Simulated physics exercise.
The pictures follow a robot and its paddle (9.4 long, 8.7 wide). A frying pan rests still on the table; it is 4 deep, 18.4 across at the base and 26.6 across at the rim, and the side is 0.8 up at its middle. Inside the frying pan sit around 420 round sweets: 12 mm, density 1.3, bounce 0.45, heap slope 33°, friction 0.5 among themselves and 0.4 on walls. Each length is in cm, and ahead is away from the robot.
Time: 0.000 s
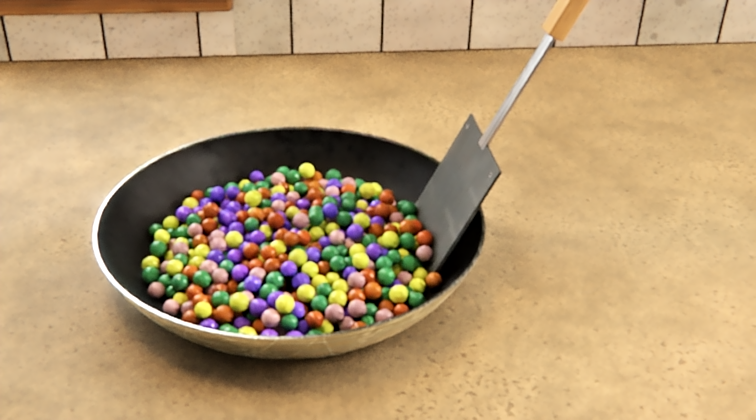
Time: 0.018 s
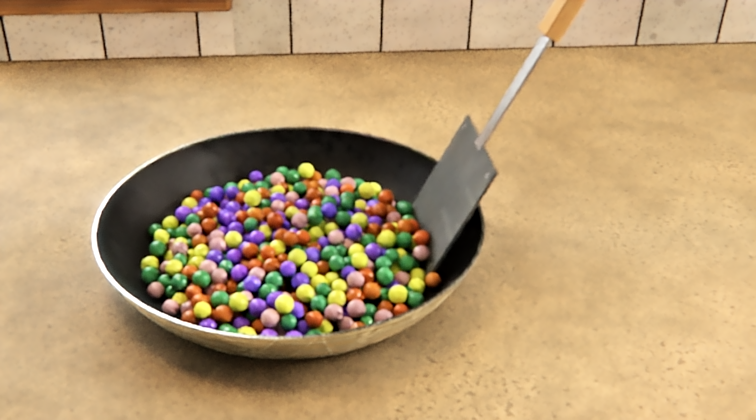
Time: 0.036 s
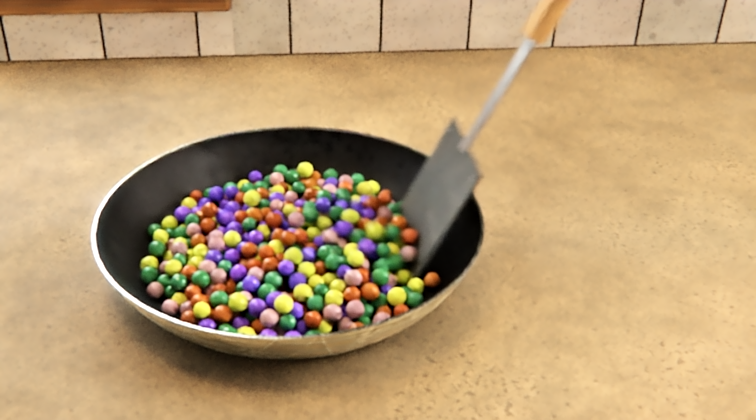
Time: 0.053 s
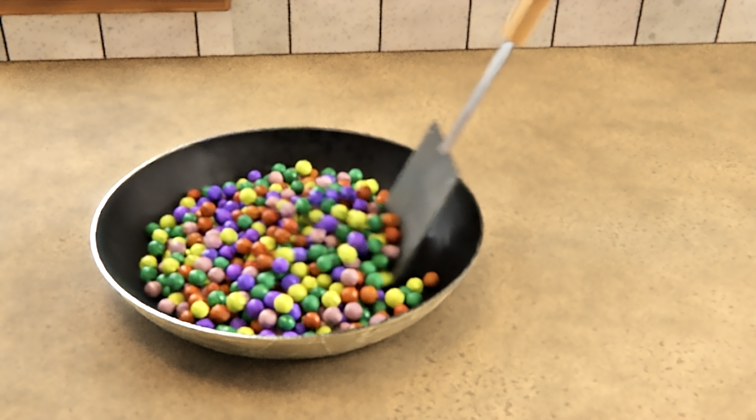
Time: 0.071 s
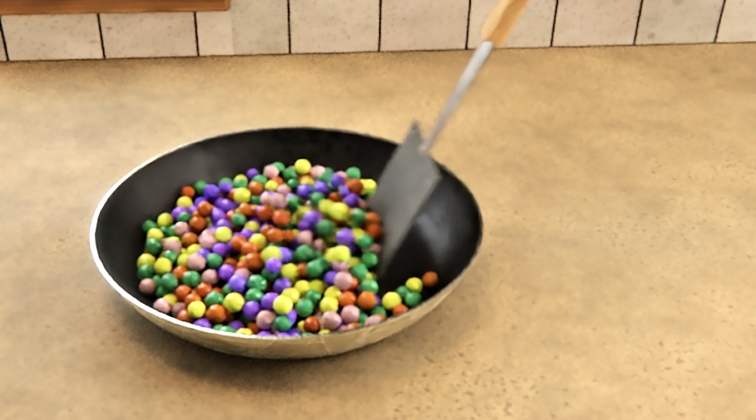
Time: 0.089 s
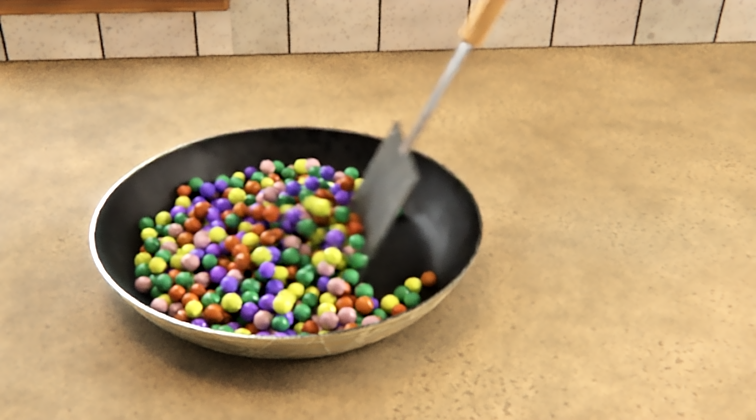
A spatula with a wooden handle sat at the right side of a black frying pan, then swept left through the colorful round sweets, pushing them together and baring part of the pan behind it.
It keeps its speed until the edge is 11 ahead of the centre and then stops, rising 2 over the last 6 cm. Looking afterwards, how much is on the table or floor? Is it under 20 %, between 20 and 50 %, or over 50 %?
It is between 20 and 50 %.
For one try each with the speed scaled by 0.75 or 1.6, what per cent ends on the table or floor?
Close to 30 and 40 percent respectively.
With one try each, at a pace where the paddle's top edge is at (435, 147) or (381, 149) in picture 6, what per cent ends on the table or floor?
Respectively, some 30 and 40 per cent.
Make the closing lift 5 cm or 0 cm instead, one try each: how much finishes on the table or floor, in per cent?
25 and 40 per cent.
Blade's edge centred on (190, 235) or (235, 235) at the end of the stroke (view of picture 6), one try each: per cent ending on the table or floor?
Around 10 per cent for the first try and 0 per cent for the second.
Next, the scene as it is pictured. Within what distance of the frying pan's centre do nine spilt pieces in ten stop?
I'd put it at about 45 centimetres.
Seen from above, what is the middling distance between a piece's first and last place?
Distance: Near 6 cm.
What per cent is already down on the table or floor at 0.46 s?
It comes to some 20 in a hundred.
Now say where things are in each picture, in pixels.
Paddle top edge at (485, 141), sloping 64°; upper third of the load around (298, 238), from x 150 to 435, top at y 170; 422 in the frying pan, in the first frame.
Paddle top edge at (482, 142), sloping 64°; upper third of the load around (300, 238), from x 150 to 435, top at y 170, in the second frame.
Paddle top edge at (467, 145), sloping 64°; upper third of the load around (310, 237), from x 150 to 430, top at y 170, in the third frame.
Paddle top edge at (447, 147), sloping 64°; upper third of the load around (305, 231), from x 150 to 430, top at y 170, in the fourth frame.
Paddle top edge at (427, 147), sloping 64°; upper third of the load around (297, 232), from x 145 to 430, top at y 165, in the fifth frame.
Paddle top edge at (407, 148), sloping 64°; upper third of the load around (287, 231), from x 145 to 430, top at y 165; 422 in the frying pan, in the sixth frame.
By 0.16 s, sloping 64°, highest piece 6 above the table; 422 in the frying pan.
By 0.23 s, sloping 64°, highest piece 7 above the table; 422 in the frying pan.
By 0.46 s, sloping 64°, highest piece 13 above the table; 273 in the frying pan, 94 on the table or floor, 55 on the blade or in flight.
By 1.51 s, sloping 64°, highest piece 4 above the table; 273 in the frying pan, 149 on the table or floor.
Final count, 273 in the frying pan, 149 on the table or floor. That is 35 % on the table or floor.
